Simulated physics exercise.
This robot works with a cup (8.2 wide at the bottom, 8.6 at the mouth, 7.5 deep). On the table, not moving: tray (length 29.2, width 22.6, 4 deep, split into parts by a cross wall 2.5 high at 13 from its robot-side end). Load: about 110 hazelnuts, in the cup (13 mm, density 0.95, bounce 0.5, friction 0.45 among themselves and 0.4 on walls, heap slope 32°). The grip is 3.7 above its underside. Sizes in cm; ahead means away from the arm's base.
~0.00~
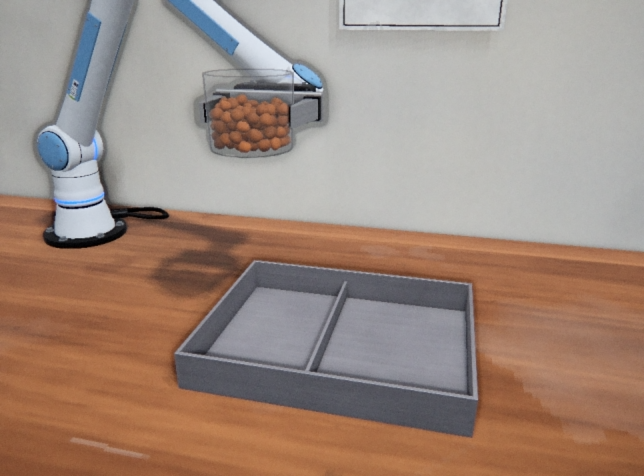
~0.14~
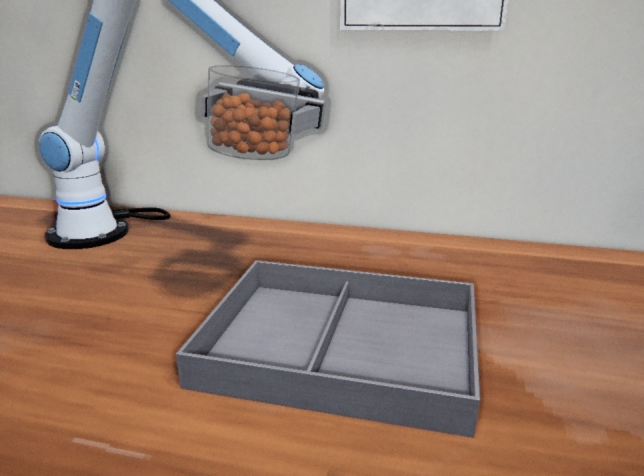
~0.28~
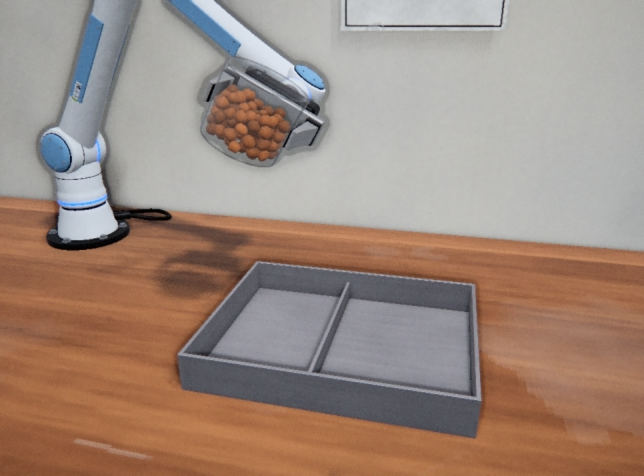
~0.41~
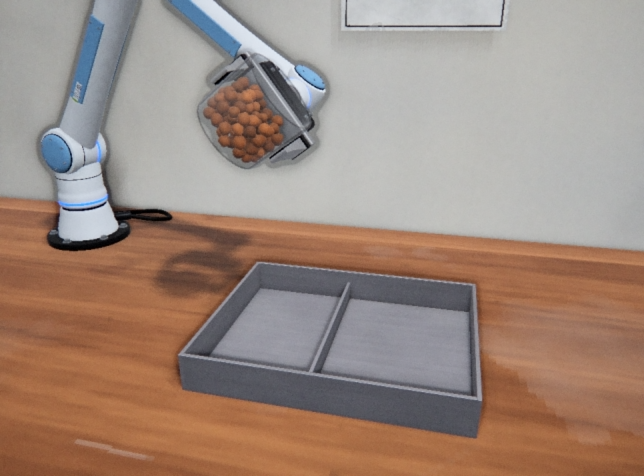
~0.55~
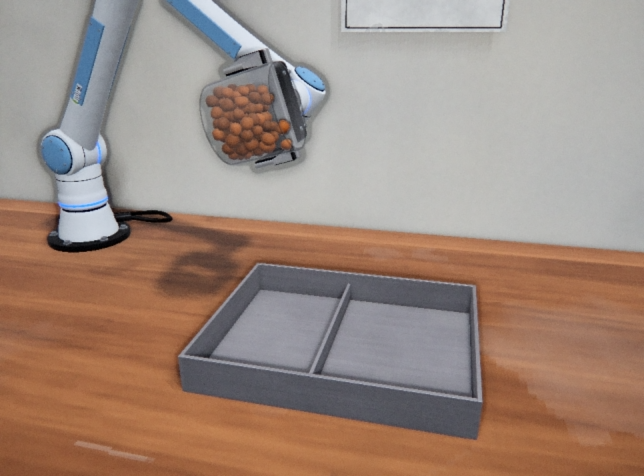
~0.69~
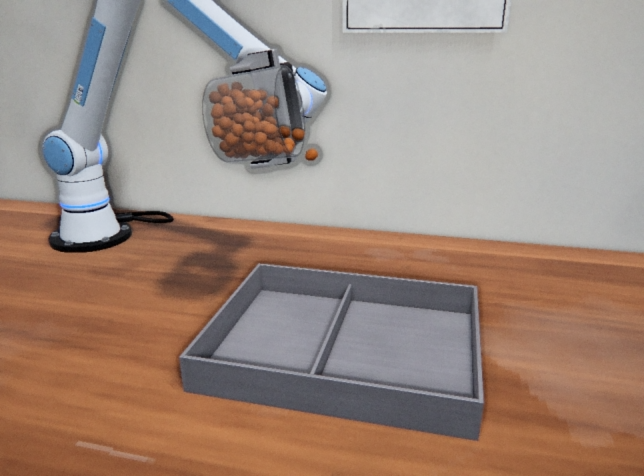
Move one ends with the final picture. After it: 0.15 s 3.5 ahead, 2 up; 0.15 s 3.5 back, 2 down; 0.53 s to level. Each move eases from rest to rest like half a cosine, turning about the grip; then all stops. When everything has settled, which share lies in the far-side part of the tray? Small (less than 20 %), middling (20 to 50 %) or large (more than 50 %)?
A middling share, 20 to 50 %, ends in the far-side part of the tray.
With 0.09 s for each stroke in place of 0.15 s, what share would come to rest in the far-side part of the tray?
Then about 95 per cent.
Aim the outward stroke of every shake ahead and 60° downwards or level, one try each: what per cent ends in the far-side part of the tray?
Some 10 and 40 per cent.
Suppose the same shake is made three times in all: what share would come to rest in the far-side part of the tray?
Then about 55 per cent.
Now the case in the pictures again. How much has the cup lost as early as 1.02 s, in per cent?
Some 40 per cent.
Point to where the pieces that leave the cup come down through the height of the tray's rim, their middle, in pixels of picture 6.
Near (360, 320).
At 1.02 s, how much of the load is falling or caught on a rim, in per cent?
Some 39 per cent.
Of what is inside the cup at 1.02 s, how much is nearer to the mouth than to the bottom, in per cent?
About 65 per cent.
After 1.02 s, tilted 80° forward, highest piece 27 above the table; 62 in the cup, 3 in the far-side part, 41 in flight or on a rim.
After 1.35 s, tilted 18° forward, highest piece 29 above the table; 53 in the cup, 39 in the far-side part, 12 in the robot-side part, 2 in flight or on a rim.
After 1.72 s, level, highest piece 29 above the table; 53 in the cup, 40 in the far-side part, 12 in the robot-side part, 1 on the table or floor.
After 2.77 s, level, highest piece 29 above the table; 53 in the cup, 40 in the far-side part, 12 in the robot-side part, 1 on the table or floor.
At rest, 53 in the cup, 40 in the far-side part, 12 in the robot-side part, 1 on the table or floor. That is 38 % in the far-side part of the tray.
